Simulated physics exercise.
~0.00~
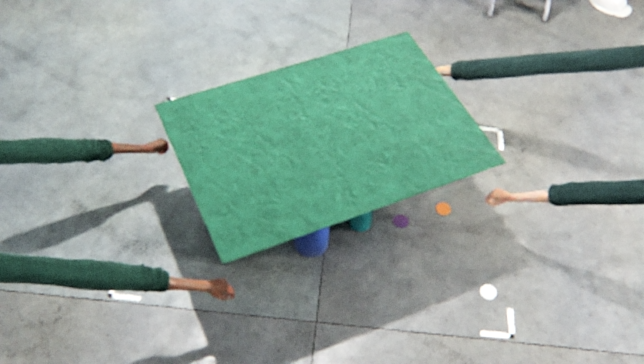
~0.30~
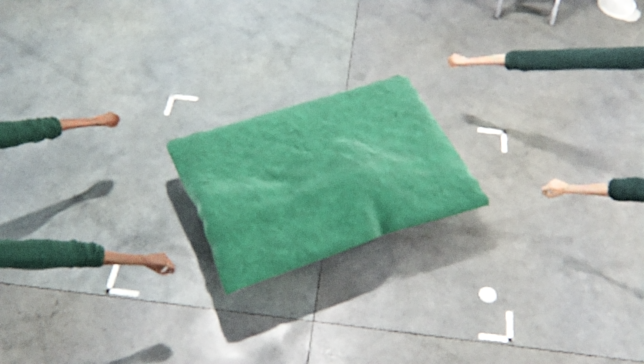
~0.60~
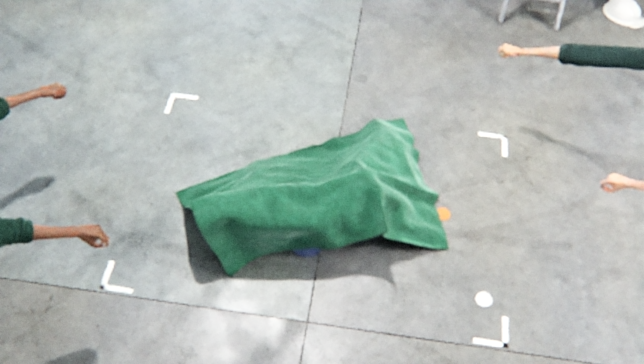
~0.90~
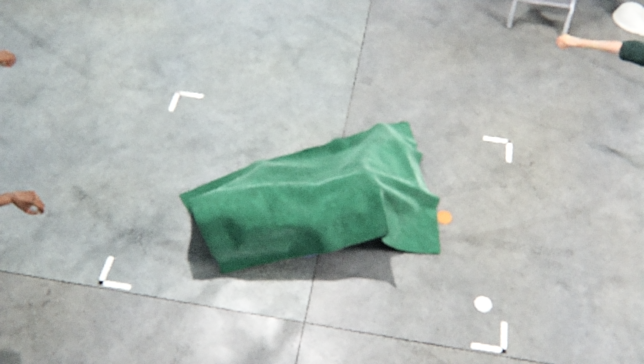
The video shows four arms in green sleeves letting go of a green blanket held flat above a grey floor, then drawing back as it drops and crumples over several containers, ending draped in an uneven heap with an orange disc and a white lid still visible.
